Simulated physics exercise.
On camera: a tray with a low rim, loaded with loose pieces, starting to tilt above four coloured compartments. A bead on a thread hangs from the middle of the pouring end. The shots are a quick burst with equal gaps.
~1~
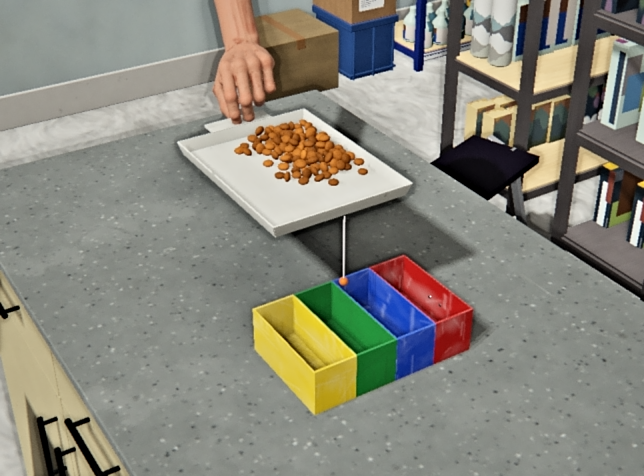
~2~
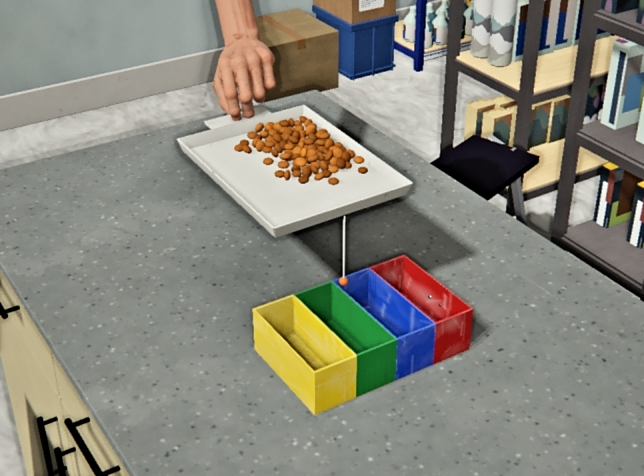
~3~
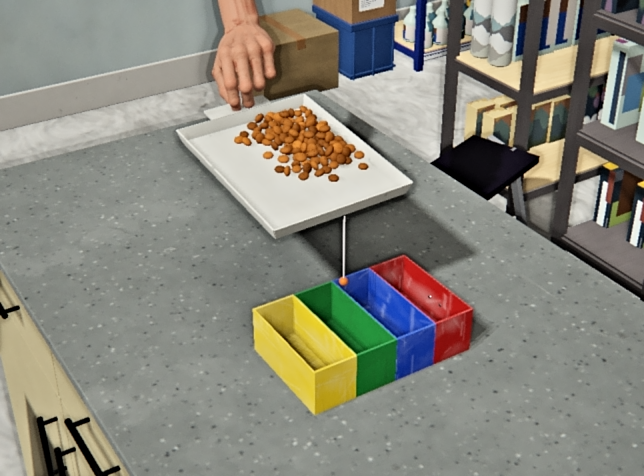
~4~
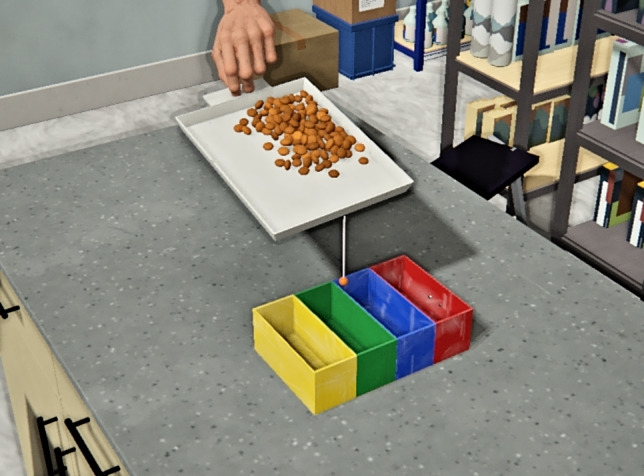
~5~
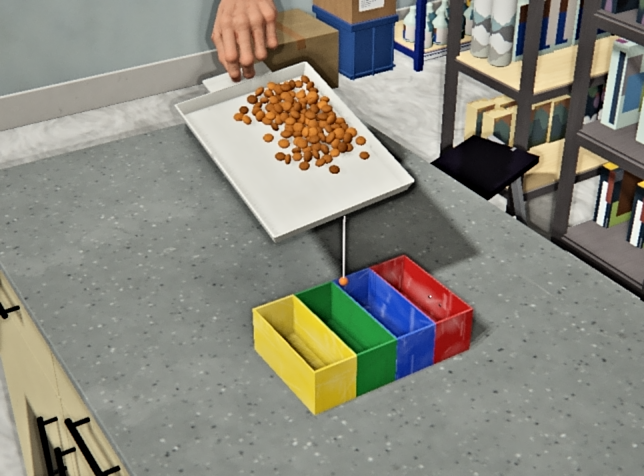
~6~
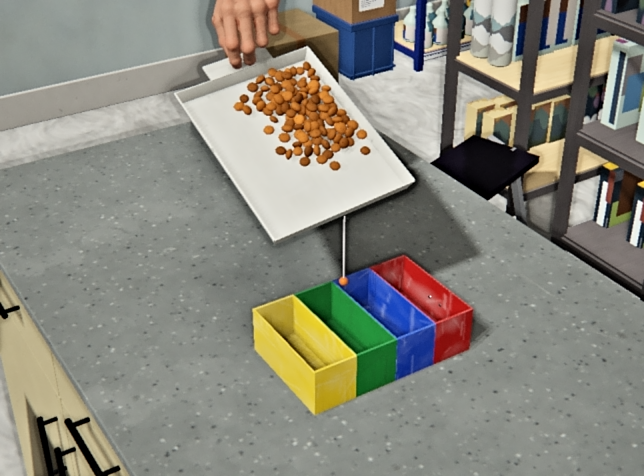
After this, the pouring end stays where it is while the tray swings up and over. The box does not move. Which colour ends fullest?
Most goes to the yellow cell.
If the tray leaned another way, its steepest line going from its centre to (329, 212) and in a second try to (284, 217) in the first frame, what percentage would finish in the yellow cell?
First some 20, then 60 per cent.
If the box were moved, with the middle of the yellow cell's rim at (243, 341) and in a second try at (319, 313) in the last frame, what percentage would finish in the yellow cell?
Roughly 0 per cent, and 30 per cent.
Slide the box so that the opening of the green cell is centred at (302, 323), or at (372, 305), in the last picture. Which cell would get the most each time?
First green, then the yellow cell.
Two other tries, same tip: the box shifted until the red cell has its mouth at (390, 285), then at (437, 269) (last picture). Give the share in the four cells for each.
First some 80, then 40 per cent.
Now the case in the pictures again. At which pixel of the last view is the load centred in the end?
Roughly at (318, 372).
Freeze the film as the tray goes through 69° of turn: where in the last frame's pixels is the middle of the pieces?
Close to (320, 226).
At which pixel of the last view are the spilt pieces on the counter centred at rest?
Near (284, 454).
Shortly afterwards, tray tipped steeply; the bulk on the tray; near a quarter falling or outside the box.
Next, tray tipped past a quarter turn; near a third in the yellow cell; near a quarter in the green cell; a little in the blue cell; only a few in the red cell; near a quarter falling or outside the box.
Some moments later, tray tipped past a quarter turn; near half in the yellow cell; near a quarter in the green cell; a little in the blue cell; only a few in the red cell; near a quarter falling or outside the box.
In the end, tray tipped past a quarter turn; near half in the yellow cell; near a quarter in the green cell; a little in the blue cell; only a few in the red cell; near a quarter outside the box.
